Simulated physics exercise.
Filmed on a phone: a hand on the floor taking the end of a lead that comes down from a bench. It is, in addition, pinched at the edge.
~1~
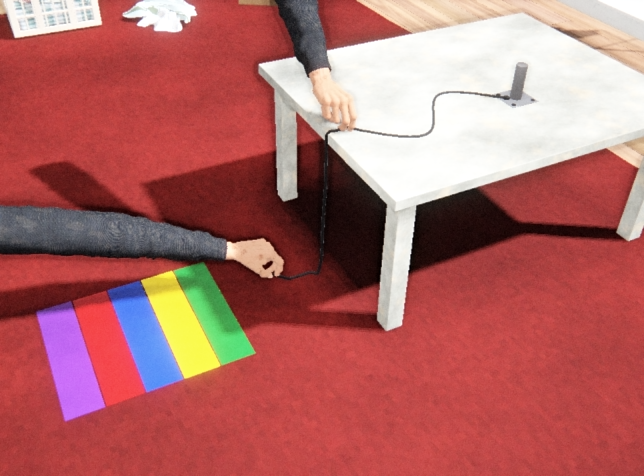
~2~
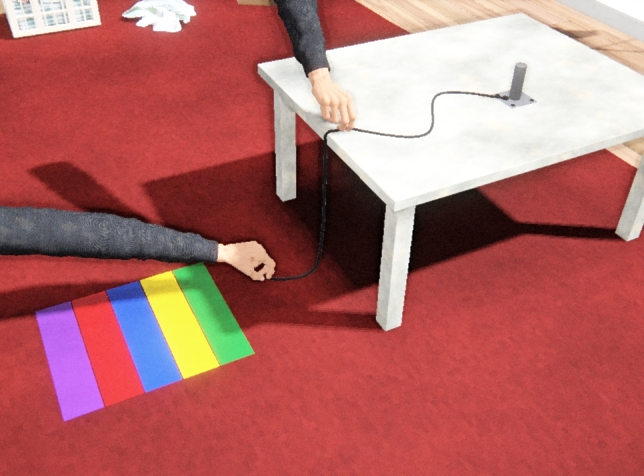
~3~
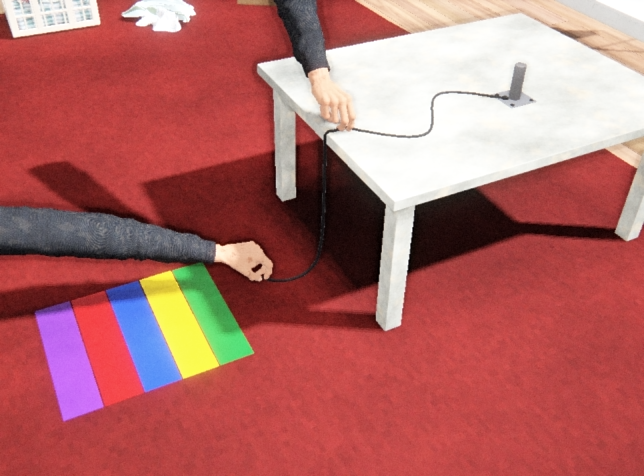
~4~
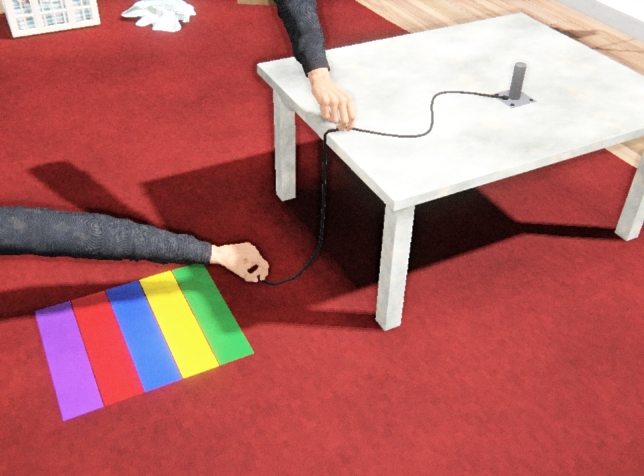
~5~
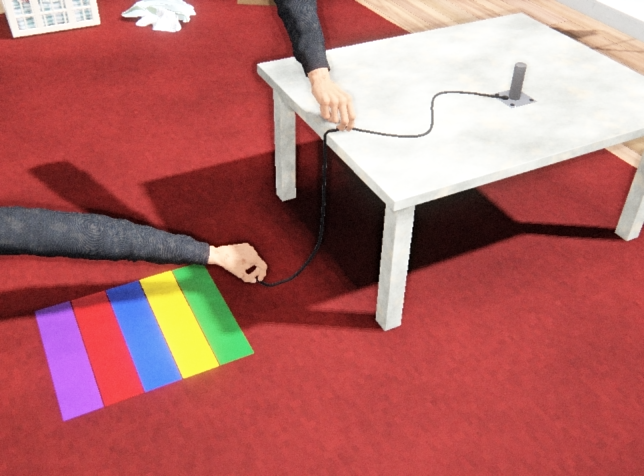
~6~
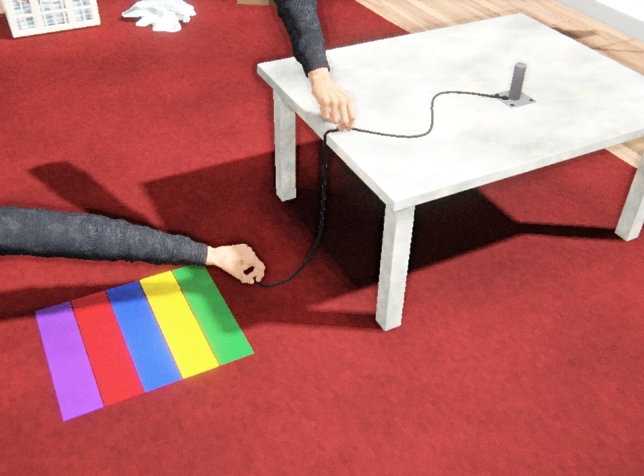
The clip opens on a dark cord running from a small post across a pale table, pinched at the edge by one hand, its end held by another above red carpet beside a striped mat. The lower hand draws the end slightly left, the hanging cord curving gently, while the upper hand stays still.
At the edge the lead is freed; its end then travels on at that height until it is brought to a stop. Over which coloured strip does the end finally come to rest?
Over the red strip.
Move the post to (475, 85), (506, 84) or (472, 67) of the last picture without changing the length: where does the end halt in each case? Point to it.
Taking the tries in turn, you get (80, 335), (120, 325) and (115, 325).
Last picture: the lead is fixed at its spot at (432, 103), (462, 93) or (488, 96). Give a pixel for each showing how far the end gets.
It would sit near (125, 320) the first time, (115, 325) the second and (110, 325) the third.
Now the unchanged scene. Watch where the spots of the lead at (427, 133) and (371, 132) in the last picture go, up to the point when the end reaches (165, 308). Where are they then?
(372, 130) and (328, 154).
A little later, end near (165, 308); over yellow.
Next, end near (125, 321); over blue.
When it is tight, end near (100, 328); over red. It halts on the red strip.
